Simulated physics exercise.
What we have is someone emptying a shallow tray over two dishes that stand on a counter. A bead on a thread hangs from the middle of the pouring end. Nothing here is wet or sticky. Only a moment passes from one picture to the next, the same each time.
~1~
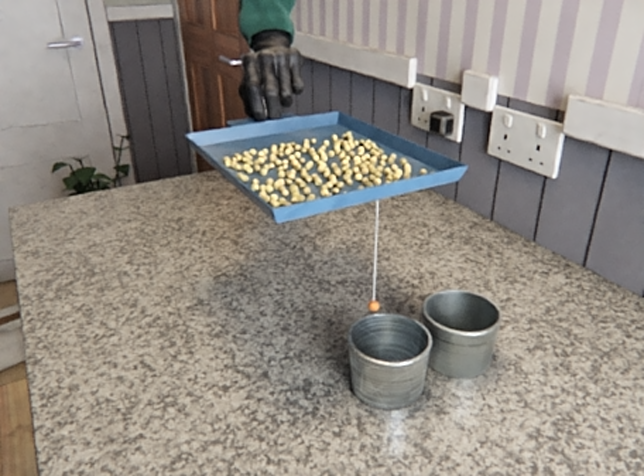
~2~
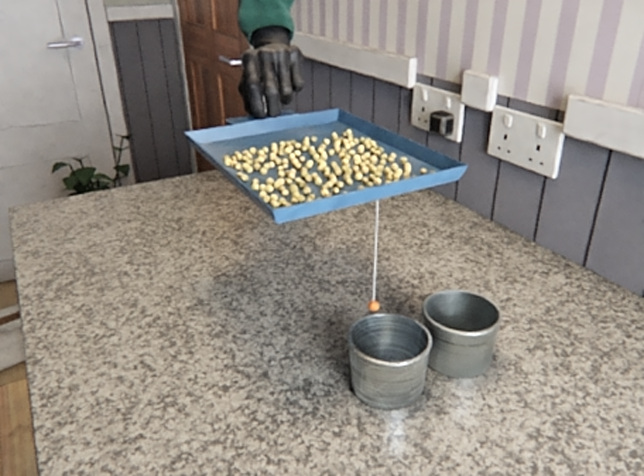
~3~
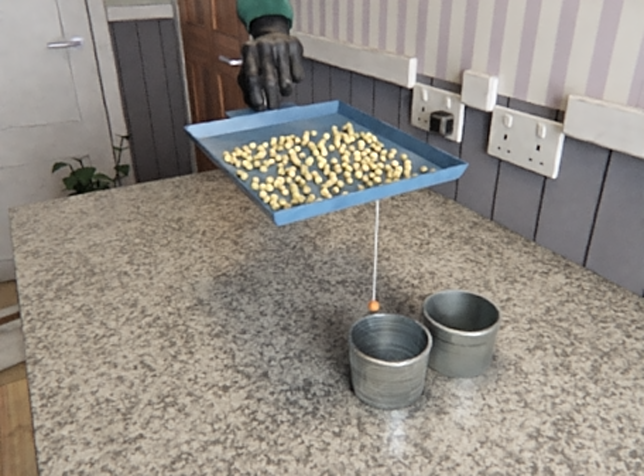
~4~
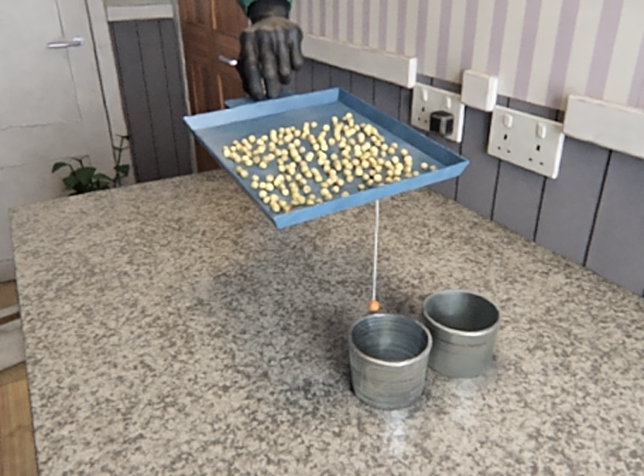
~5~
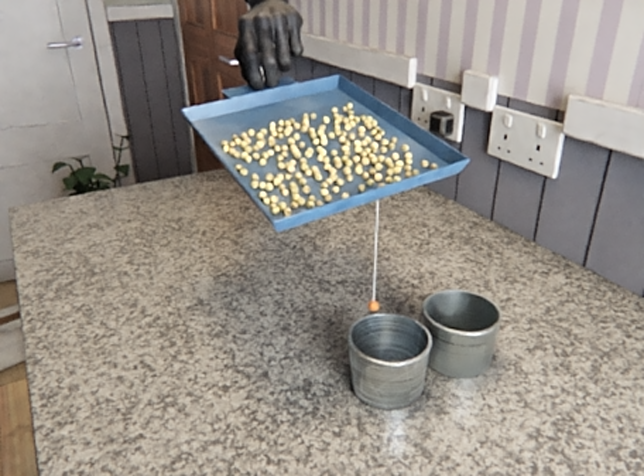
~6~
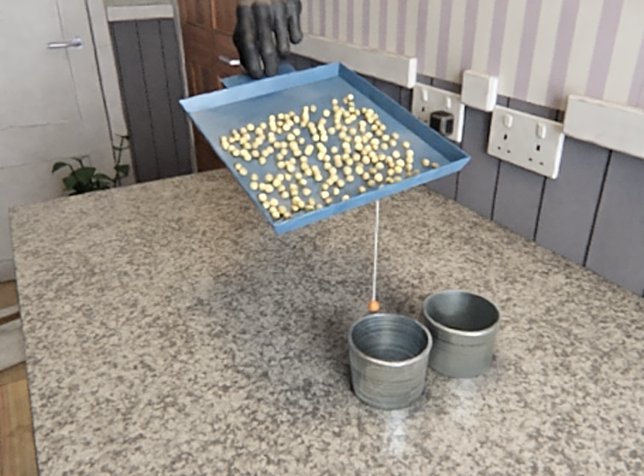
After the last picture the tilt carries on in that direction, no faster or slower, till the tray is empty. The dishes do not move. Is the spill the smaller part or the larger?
The two hold less than half of the load.
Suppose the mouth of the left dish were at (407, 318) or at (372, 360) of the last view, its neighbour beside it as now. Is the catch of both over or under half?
In turn: Under half; the smaller part.
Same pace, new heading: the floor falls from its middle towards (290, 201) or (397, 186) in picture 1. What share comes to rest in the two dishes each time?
In turn 0 and 90 in a hundred.
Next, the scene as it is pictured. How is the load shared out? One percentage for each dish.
About: Left dish 0, right dish 0 per cent.
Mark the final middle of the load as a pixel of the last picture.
At about (283, 427).
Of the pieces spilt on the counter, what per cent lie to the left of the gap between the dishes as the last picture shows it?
Some 100 per cent.
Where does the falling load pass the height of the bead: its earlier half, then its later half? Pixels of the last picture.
Around (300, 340) and then (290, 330).
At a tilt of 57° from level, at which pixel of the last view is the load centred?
Around (309, 208).
Soon, tray tipped steeply; nearly all on the tray; a stray few outside both; a small part in the air.
A while on, tray tipped right over; a stray few on the tray; a stray few in the left dish; most outside both; a small part in the air.
Towards the end, tray tipped past a quarter turn; a stray few in the left dish; nearly all outside both.
Finally, tray tipped past a quarter turn; a stray few in the left dish; none in the right dish; nearly all outside both.
